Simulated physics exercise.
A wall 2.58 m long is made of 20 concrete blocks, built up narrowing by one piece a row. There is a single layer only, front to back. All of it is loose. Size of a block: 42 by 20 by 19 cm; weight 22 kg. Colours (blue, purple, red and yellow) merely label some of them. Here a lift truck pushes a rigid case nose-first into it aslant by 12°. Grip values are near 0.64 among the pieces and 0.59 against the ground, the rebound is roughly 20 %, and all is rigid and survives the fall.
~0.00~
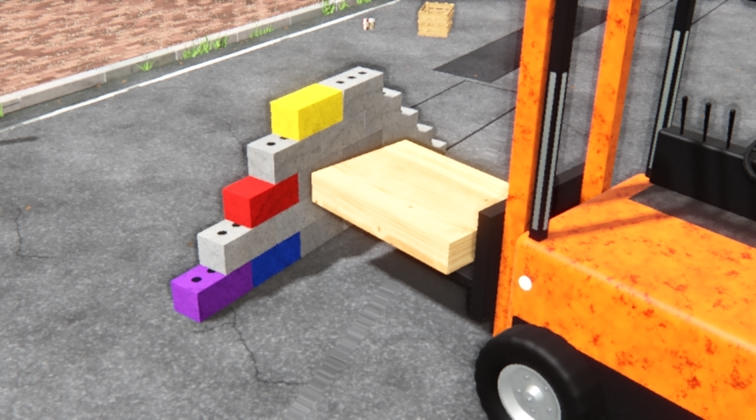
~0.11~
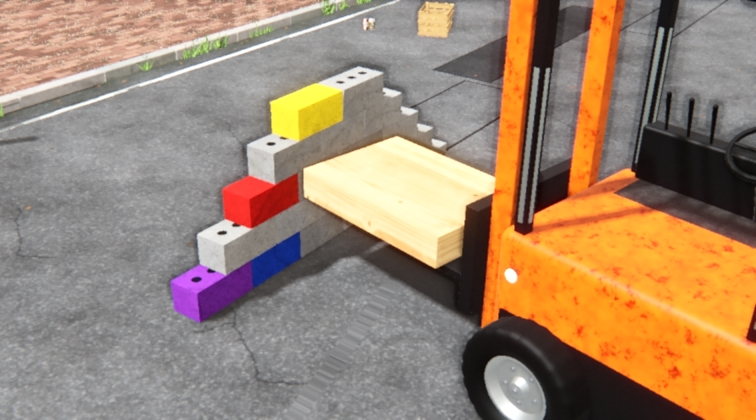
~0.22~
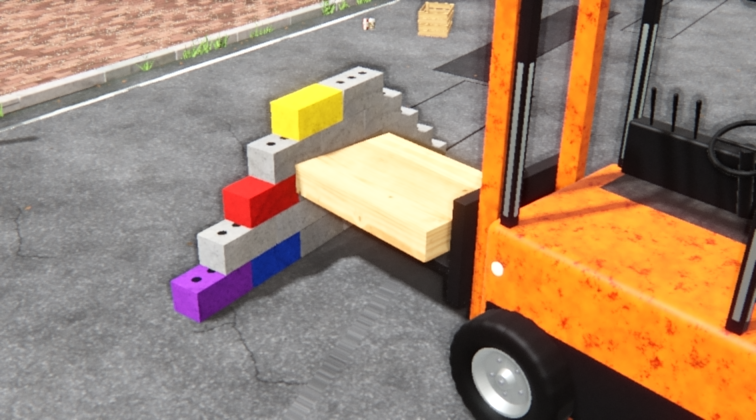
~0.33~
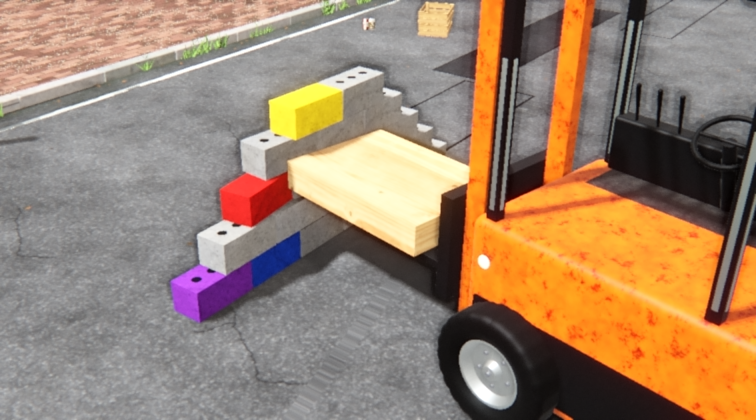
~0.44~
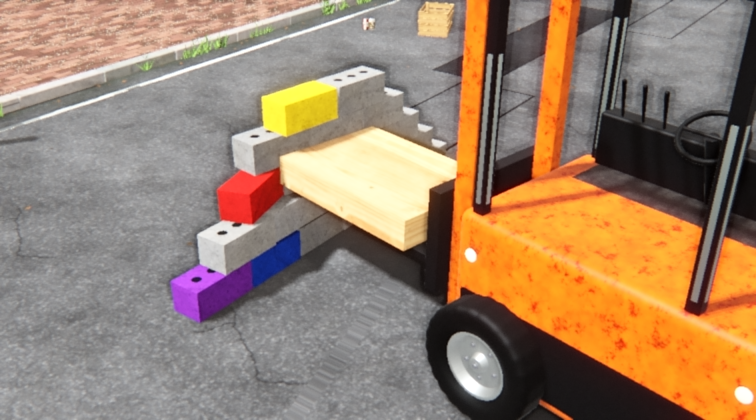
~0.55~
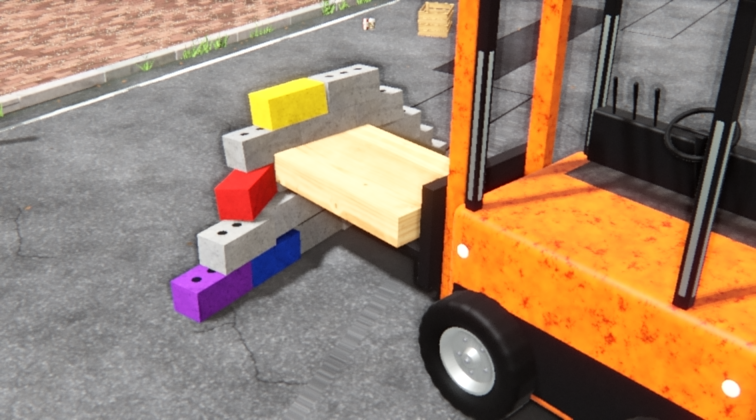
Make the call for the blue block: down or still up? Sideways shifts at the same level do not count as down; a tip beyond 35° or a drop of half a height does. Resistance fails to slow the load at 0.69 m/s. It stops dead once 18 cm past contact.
My call: Still up.
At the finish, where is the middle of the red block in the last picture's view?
Last frame, centre at roughly (183, 241).
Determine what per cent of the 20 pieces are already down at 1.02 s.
By then 25 %.
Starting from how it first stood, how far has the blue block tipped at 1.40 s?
Something like 0°, more or less.
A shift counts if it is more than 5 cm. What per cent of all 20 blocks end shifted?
That is 55 per cent.
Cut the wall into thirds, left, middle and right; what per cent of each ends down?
Left third 50 percent, middle third 90 percent, right third 20 percent.
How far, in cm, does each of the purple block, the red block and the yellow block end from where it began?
Start to finish, close to purple 0, red 70, yellow 160 centimetres.
After 0.74 s, none of the 20 blocks down, 12 disturbed; blue block unmoved; yellow block leaning 18°.
After 1.02 s, 5 of the 20 blocks down; blue block unmoved; yellow block leaning 39°, 14 cm lower.
After 1.20 s, 11 of the 20 blocks down; blue block unmoved; yellow block leaning 61°, 39 cm lower.
After 1.40 s, 11 of the 20 blocks down; blue block unmoved; red block on its side.
At rest (2.3 s), 11 of the 20 blocks down; blue block unmoved; red block on its side; yellow block on its side. As the last picture would show them, middles, blue block near (265, 254), red block near (183, 241).
